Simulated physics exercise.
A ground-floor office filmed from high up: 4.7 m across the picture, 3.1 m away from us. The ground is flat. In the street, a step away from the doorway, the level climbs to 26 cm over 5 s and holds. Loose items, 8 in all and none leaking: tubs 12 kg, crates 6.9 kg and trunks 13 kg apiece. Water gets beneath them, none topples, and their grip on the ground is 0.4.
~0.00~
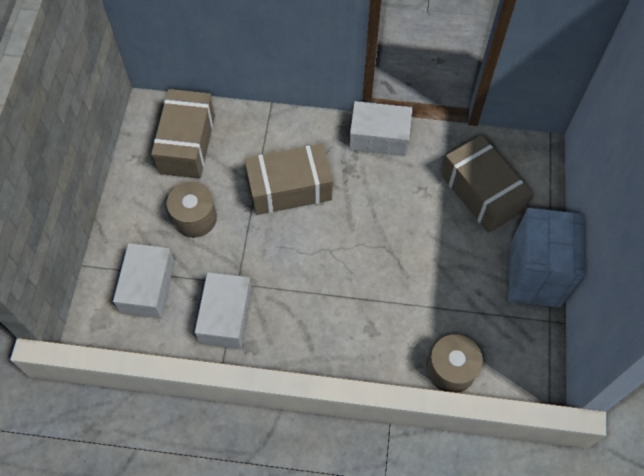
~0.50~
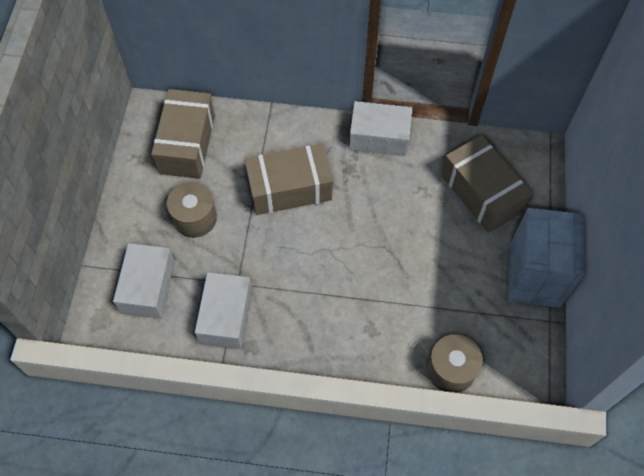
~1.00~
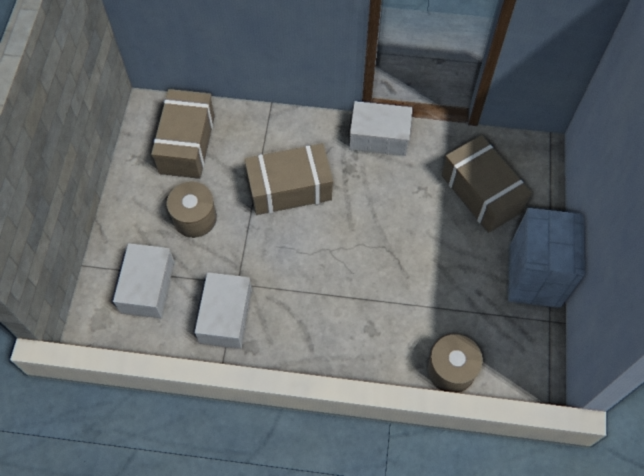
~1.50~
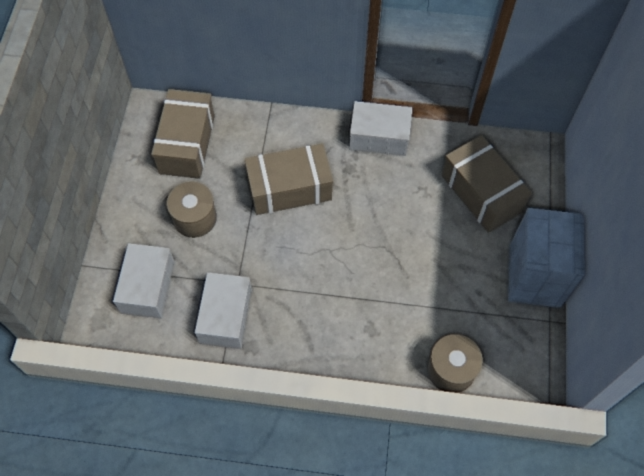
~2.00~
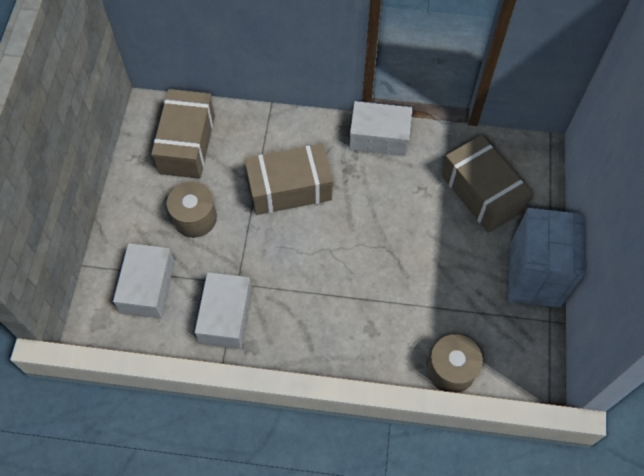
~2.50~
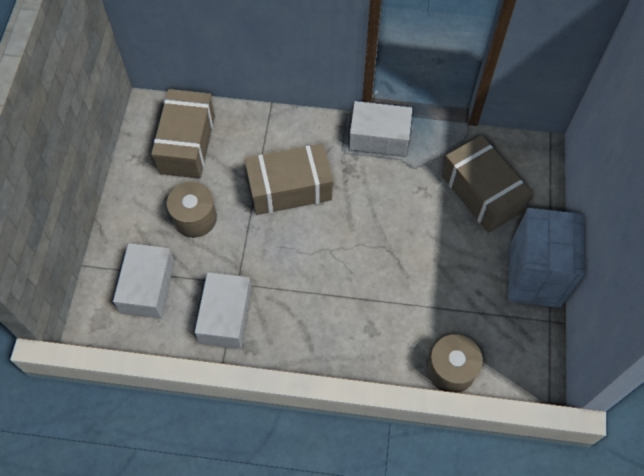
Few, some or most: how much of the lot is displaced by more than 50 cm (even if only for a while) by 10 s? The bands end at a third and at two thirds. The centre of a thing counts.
It is between one and two thirds.
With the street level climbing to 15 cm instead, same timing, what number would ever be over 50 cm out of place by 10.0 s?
In that case 2 of them.
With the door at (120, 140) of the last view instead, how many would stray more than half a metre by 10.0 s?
Then 5.
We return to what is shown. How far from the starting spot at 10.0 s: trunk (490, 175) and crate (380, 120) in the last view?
In turn: 50 cm, 100 cm.
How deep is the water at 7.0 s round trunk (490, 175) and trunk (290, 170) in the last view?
About 7 and 2 cm.
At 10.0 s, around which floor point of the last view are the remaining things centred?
Around (277, 199).
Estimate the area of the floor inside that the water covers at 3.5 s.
Some 2.5 m2.
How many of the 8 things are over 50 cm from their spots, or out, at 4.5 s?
1 of them.
After 3.5 s 0 of 8 are over 50 cm from their spots; 0 afloat.
After 4.5 s 1 of 8 are over 50 cm from their spots; 0 afloat.
After 7.0 s 2 of 8 are over 50 cm from their spots; 3 afloat.
After 10.0 s 3 of 8 are over 50 cm from their spots, and 5 have been at some point; 7 afloat.
